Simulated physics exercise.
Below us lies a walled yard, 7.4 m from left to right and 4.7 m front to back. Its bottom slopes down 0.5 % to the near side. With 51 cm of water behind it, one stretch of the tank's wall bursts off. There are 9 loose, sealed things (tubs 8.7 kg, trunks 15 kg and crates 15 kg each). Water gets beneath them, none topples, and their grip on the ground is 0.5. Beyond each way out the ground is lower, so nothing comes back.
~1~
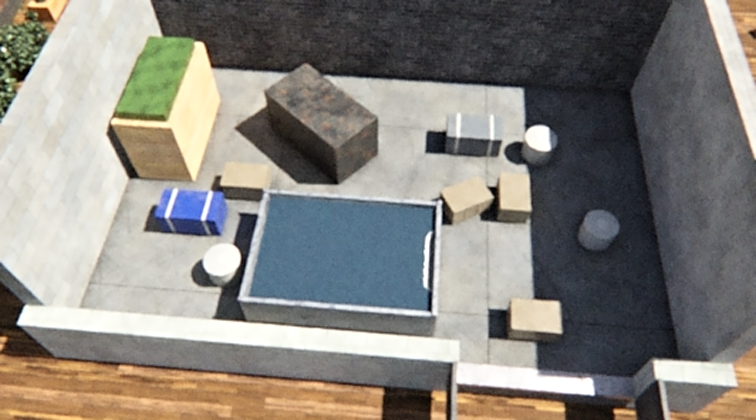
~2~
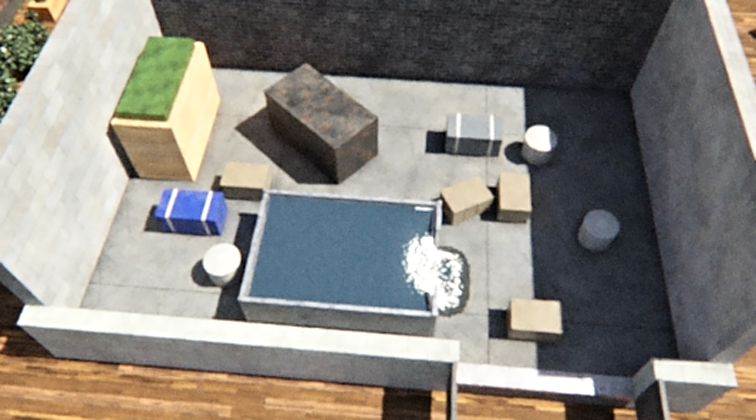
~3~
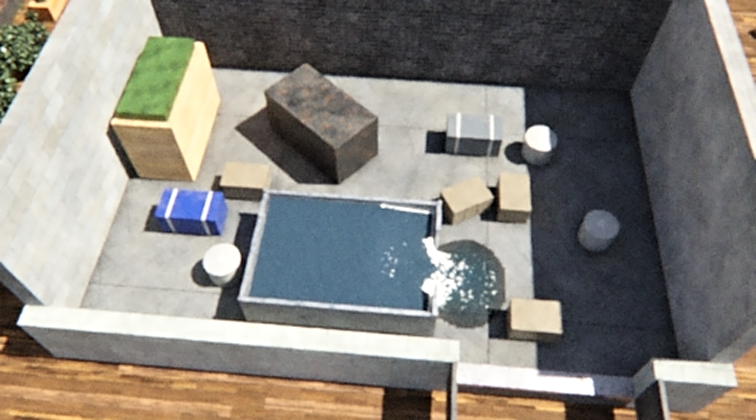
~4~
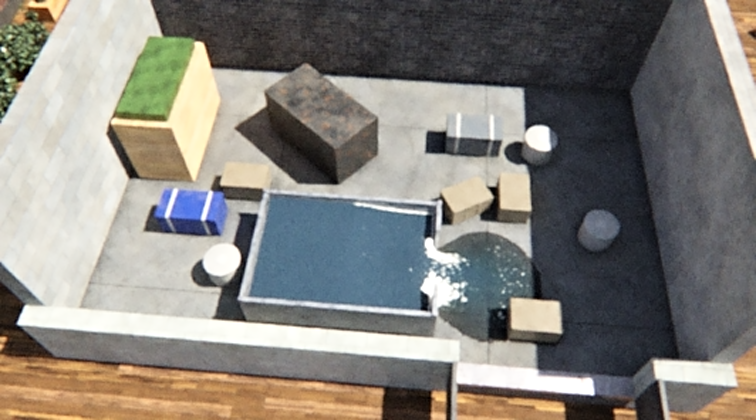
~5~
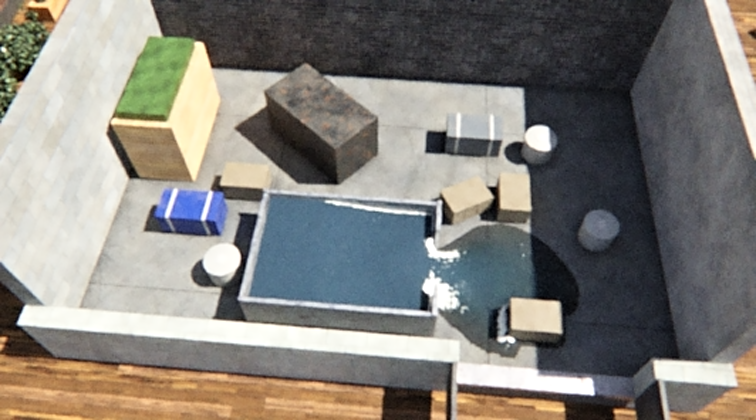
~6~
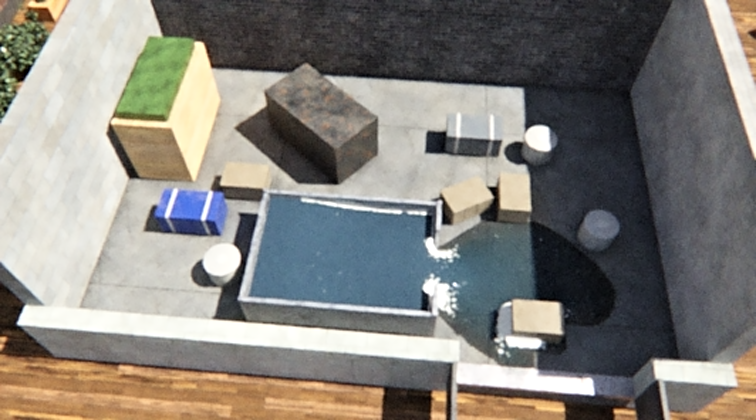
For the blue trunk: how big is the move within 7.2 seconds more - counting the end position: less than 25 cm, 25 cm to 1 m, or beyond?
Blue trunk barely shifts.
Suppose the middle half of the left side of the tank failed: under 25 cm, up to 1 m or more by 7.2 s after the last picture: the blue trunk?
In that case the blue trunk travels far.
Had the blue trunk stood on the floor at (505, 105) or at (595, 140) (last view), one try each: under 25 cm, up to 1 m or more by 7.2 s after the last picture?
In turn: It is nudged along; it ends far away.
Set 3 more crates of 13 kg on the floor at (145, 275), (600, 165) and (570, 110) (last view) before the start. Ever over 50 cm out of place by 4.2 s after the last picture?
In turn: Short of it, past it, more.
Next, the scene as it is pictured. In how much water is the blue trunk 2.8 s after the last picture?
About 0 cm.
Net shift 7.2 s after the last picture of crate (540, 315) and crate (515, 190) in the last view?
In turn: Washed out, 20 cm.
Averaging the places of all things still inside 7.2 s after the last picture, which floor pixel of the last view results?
At about (396, 185).
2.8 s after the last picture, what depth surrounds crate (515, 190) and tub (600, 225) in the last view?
About 3 and 3 cm.
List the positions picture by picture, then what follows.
The first picture shows the blue trunk at (189, 204) rests on the ground; water covers 3.2 m2; 0 of 9 have shifted.
The second picture shows the blue trunk at (189, 204), on the bottom; 3.6 m2 under water; 0 of 9 have shifted.
The third picture shows the blue trunk at (189, 204), on the bottom; 4.1 m2 under water; 0 of 9 have shifted.
The fourth picture shows the blue trunk at (189, 204), on the bottom; 4.8 m2 under water; 0 of 9 have shifted.
The fifth picture shows the blue trunk at (189, 204), on the bottom; 5.4 m2 under water; 0 of 9 have shifted.
The sixth picture shows the blue trunk at (189, 204), on the bottom; 6.4 m2 under water; 0 of 9 have shifted.
Then, 0.9 s after the last picture the blue trunk is near (189, 204), 0.0 m from its start, aground; 0 of 9 are out; 0 afloat.
Then, 2.8 s after the last picture the blue trunk is near (189, 204), 0.0 m from its start, aground; 1 of 9 are out; 0 afloat.
Then, 4.8 s after the last picture the blue trunk is near (189, 204), 0.0 m from its start, aground; 1 of 9 are out; 0 afloat.
Then, 7.2 s after the last picture the blue trunk is near (189, 204), 0.0 m from its start, aground; 1 of 9 are out; 1 afloat.
